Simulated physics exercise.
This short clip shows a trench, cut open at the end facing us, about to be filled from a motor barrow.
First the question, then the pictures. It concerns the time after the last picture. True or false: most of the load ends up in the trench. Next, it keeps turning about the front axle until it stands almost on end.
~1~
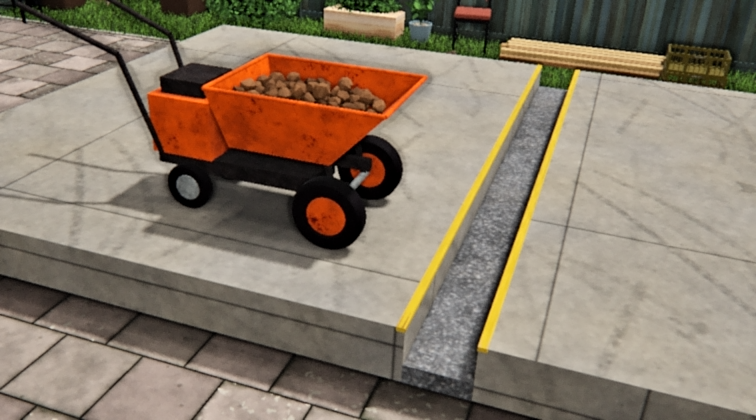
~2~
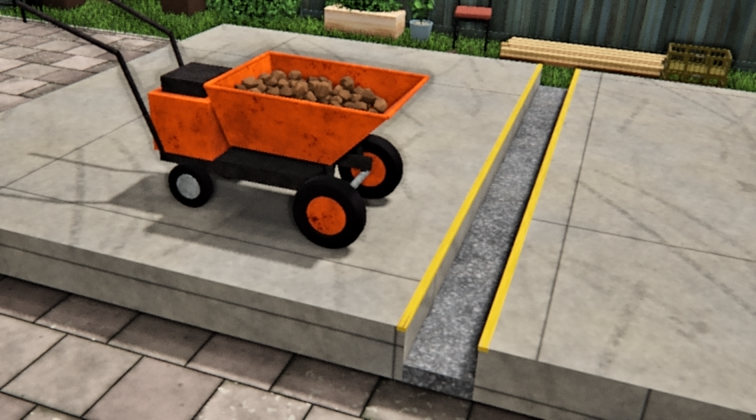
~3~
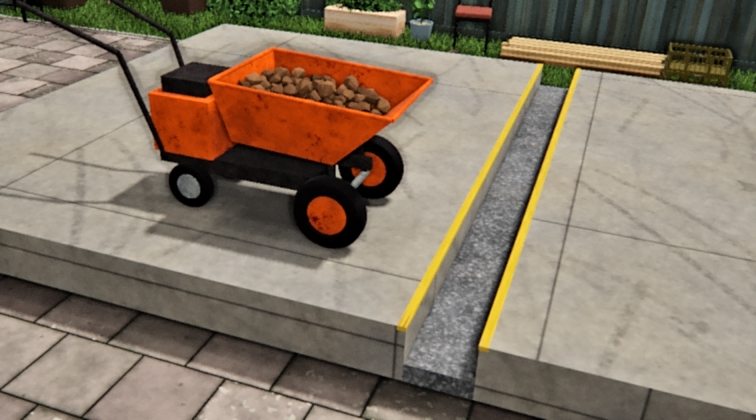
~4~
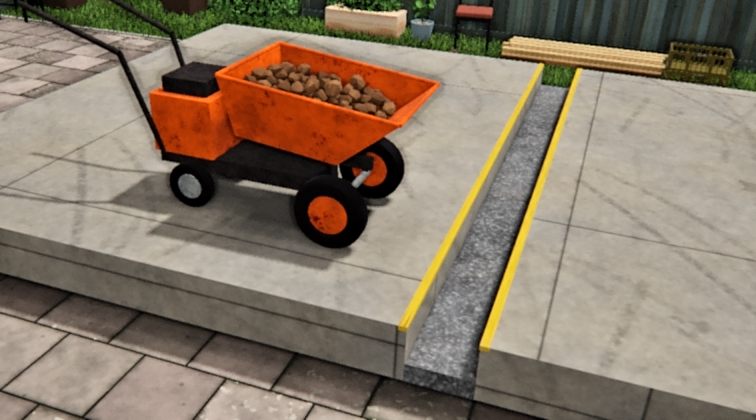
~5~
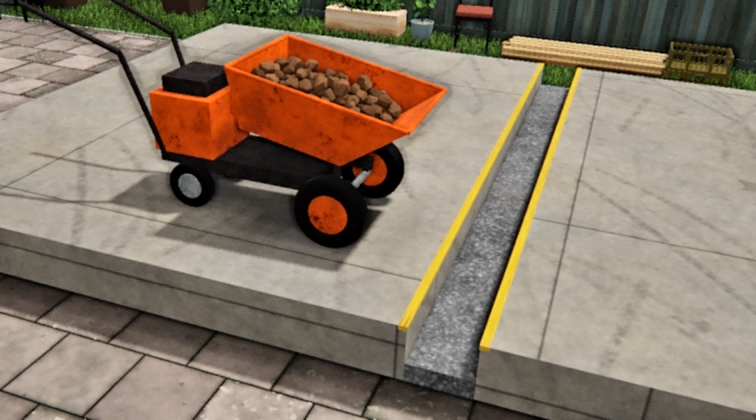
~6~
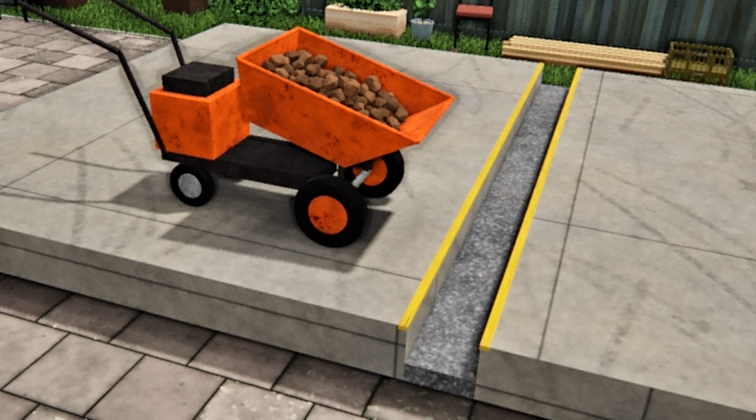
True.
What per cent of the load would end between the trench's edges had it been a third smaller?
I'd reckon close to 90 in every hundred.
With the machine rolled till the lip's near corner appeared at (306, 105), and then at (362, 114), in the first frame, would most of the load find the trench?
A minority at the first place, then a majority at the second.
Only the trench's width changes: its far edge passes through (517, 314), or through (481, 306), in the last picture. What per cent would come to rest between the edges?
90 % then 50 %, roughly.
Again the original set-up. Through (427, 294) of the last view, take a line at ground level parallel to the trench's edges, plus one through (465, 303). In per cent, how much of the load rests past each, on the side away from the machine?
Close to 80 % and 40 %, in that order.
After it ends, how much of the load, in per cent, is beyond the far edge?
I'd put it at around 10 percent.
Shortly afterwards, skip tipped steeply; the whole lot in the skip.
Next, skip tipped right over; near half in the skip; near half in or heaped over the trench; only a few beyond it; only a few falling.
Some moments later, skip tipped right over; near a quarter in the skip; the bulk in or heaped over the trench; a little beyond it.
In the end, skip tipped right over; near a quarter in the skip; the bulk in or heaped over the trench; a little beyond it.
